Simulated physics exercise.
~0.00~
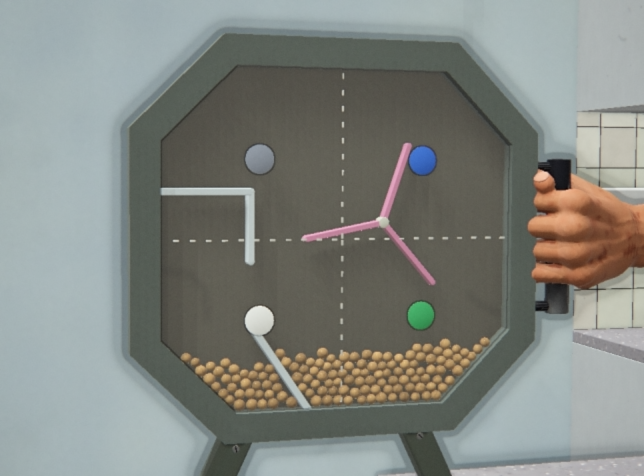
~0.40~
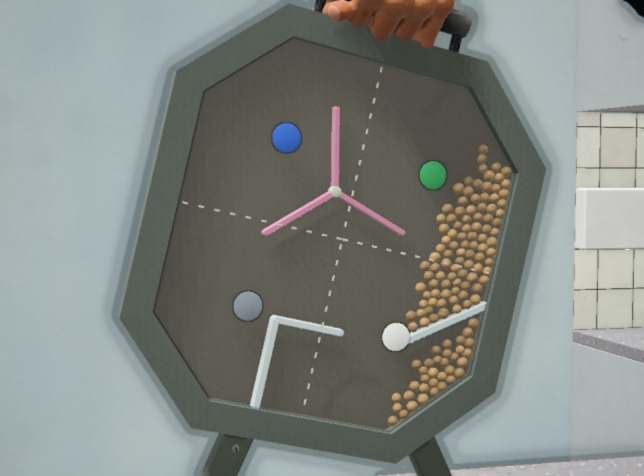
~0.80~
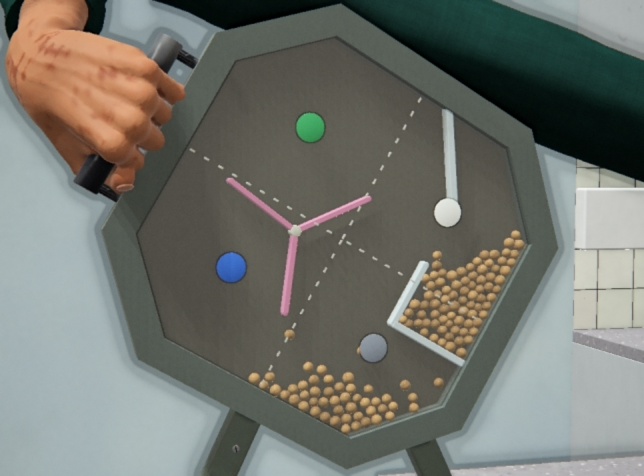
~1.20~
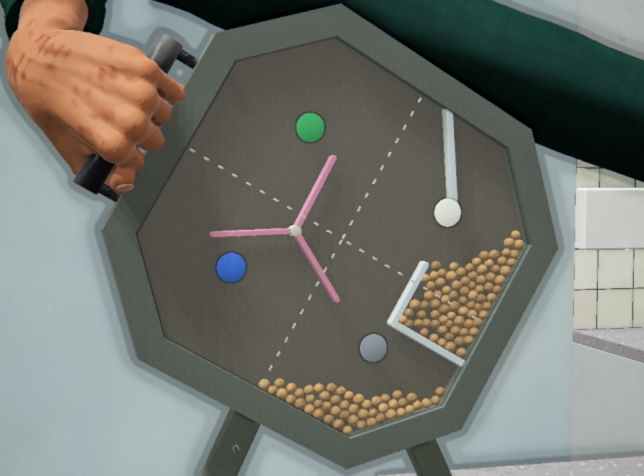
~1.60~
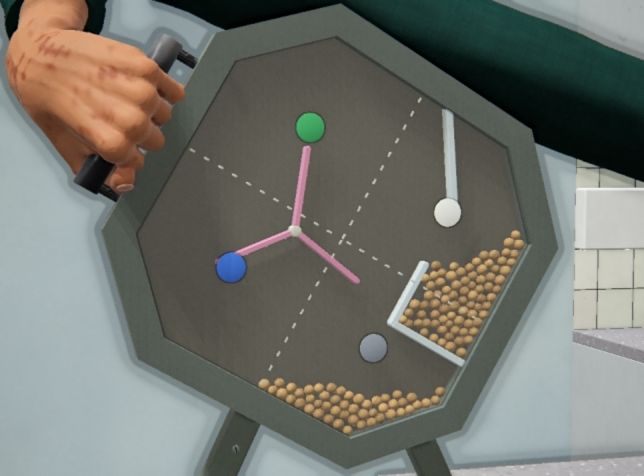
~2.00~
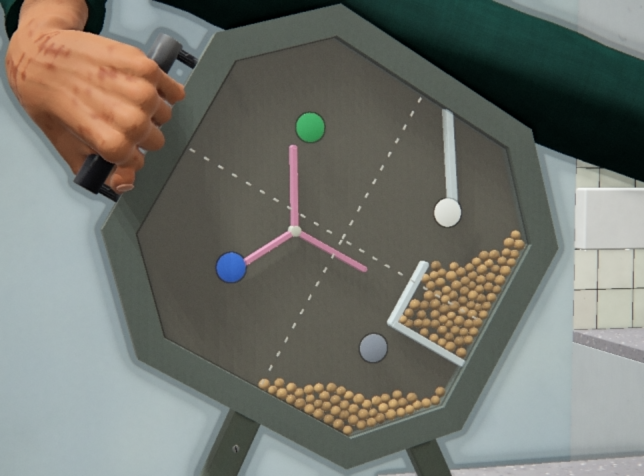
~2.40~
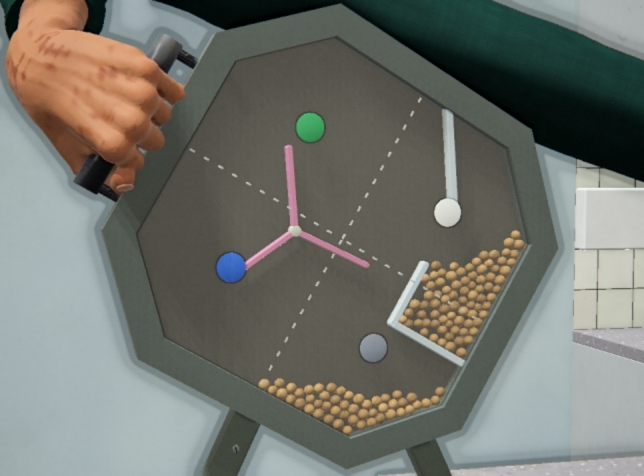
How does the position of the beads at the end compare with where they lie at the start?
At the start the beads lie spread along the bottom of the case, while at the end they sit farther right and higher overall, with one group heaped against the L-shaped bar at the lower right and another along the bottom.
